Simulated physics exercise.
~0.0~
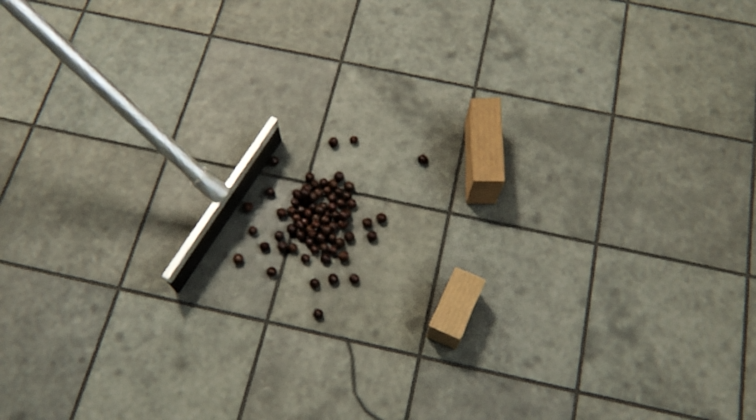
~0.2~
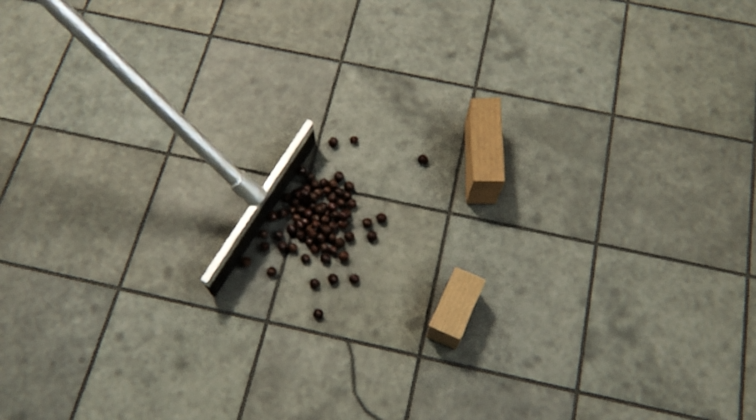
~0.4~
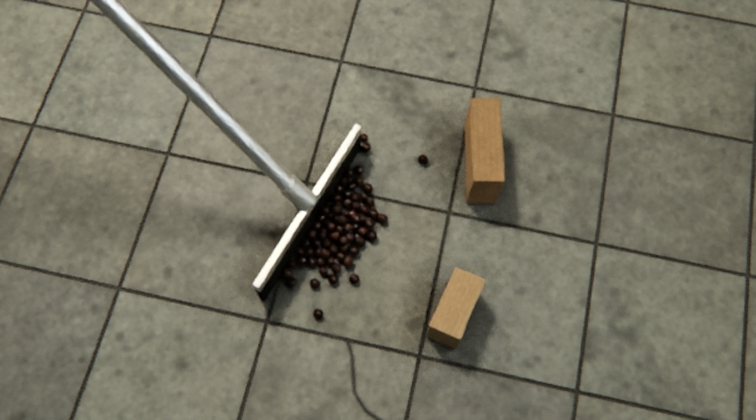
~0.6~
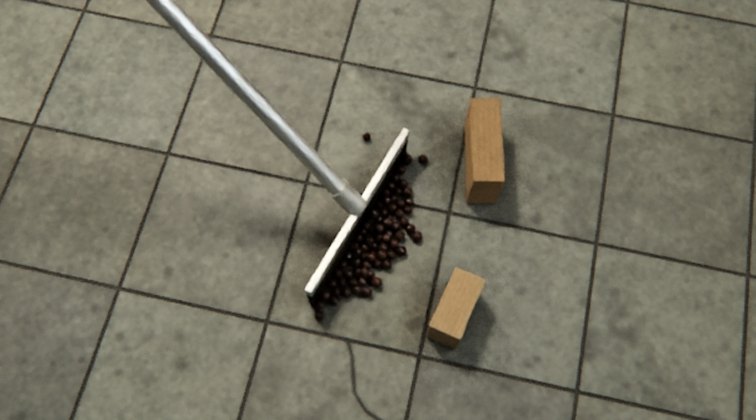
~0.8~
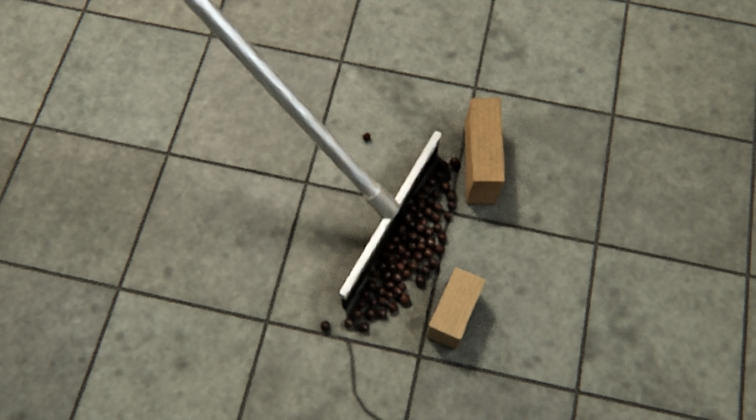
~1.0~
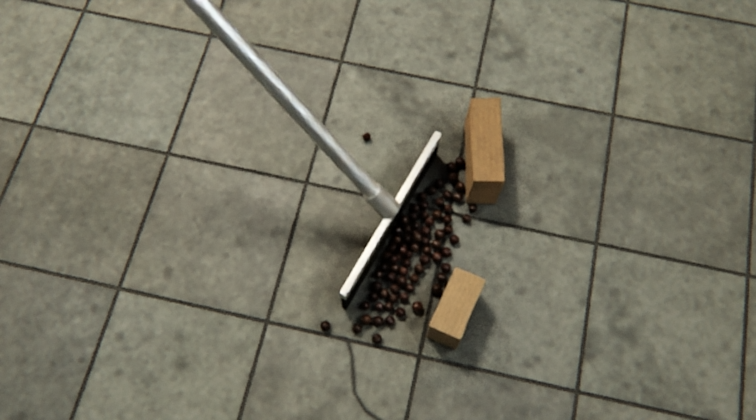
To begin with, a squeegee on a long metal handle stands slanted to the left of a loose pile of small dark brown balls on a grey tiled floor, with two wooden blocks to the right and a gap between them. The squeegee slides right, meets the pile and gathers the balls along its blade. It keeps its slant as it pushes them toward the blocks, leaving a stray ball behind. Close to the blocks, it halts. The balls spread slightly further, and nearly all end up held before the blocks, with a few near the lower block's edge.
